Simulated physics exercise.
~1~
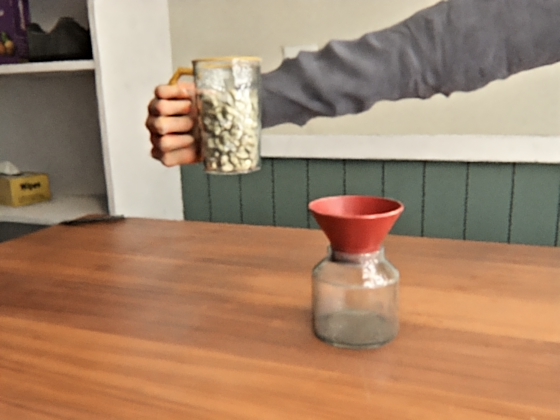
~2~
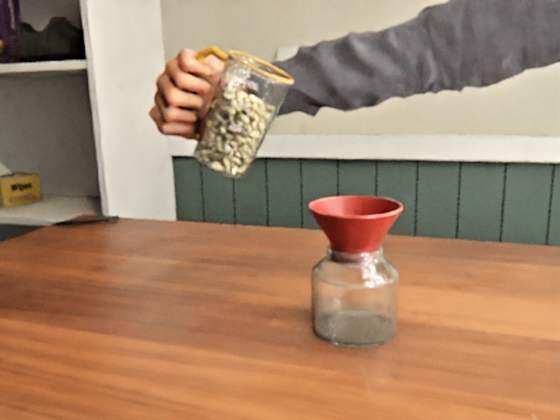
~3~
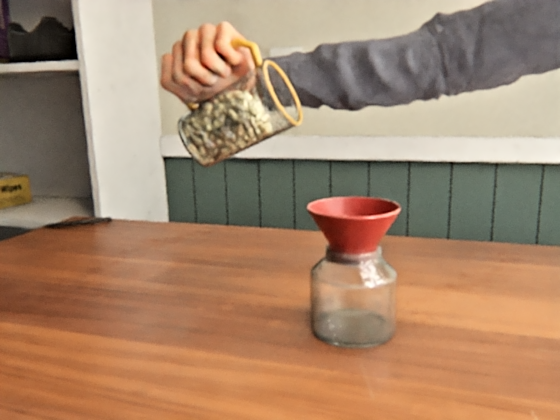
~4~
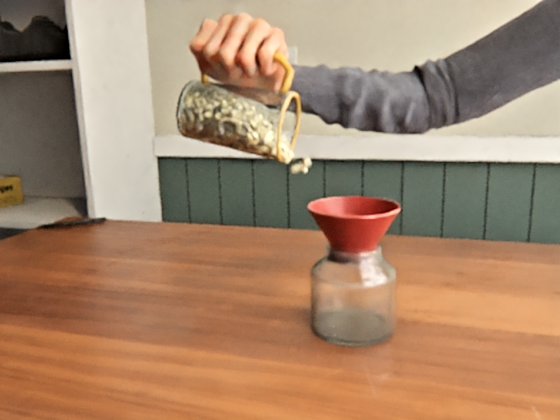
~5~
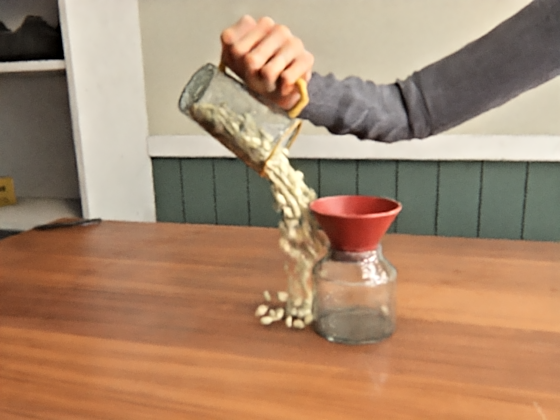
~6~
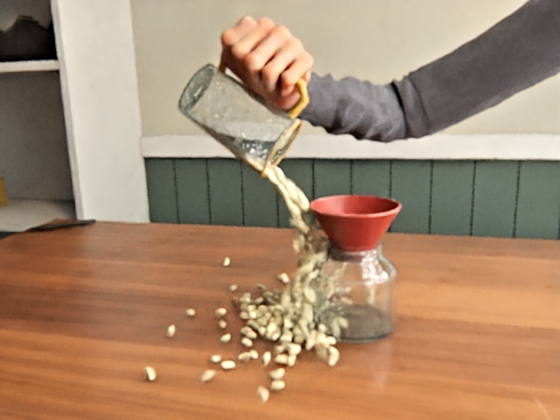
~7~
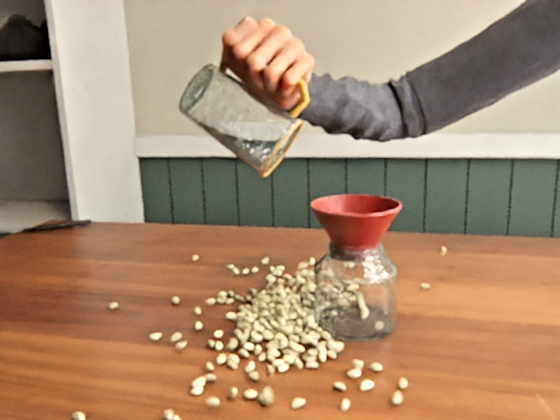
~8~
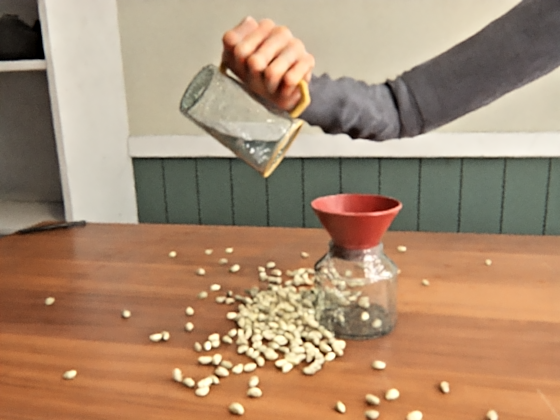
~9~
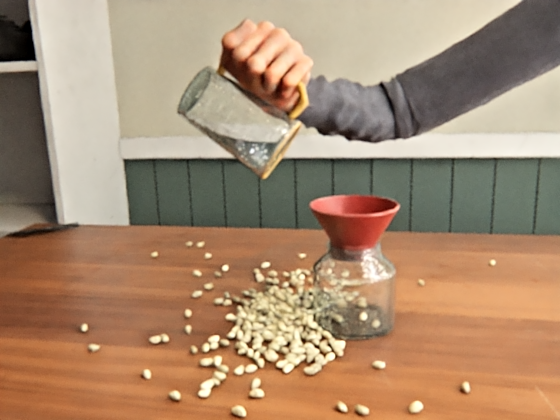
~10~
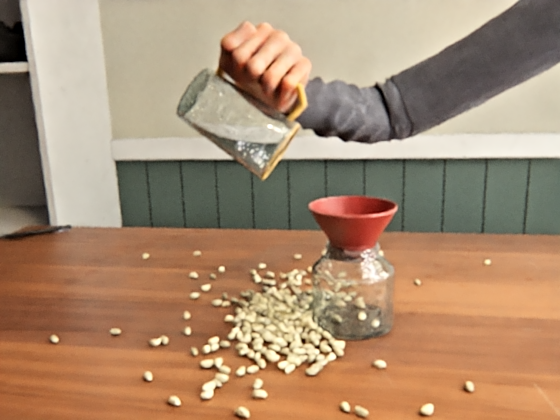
The video shows a hand tilting a clear cup of whitish beans to the left of a red funnel sitting in a glass jar. The beans pour out, miss the funnel and scatter in a heap across the wooden table, leaving the cup tipped and the jar seemingly empty.
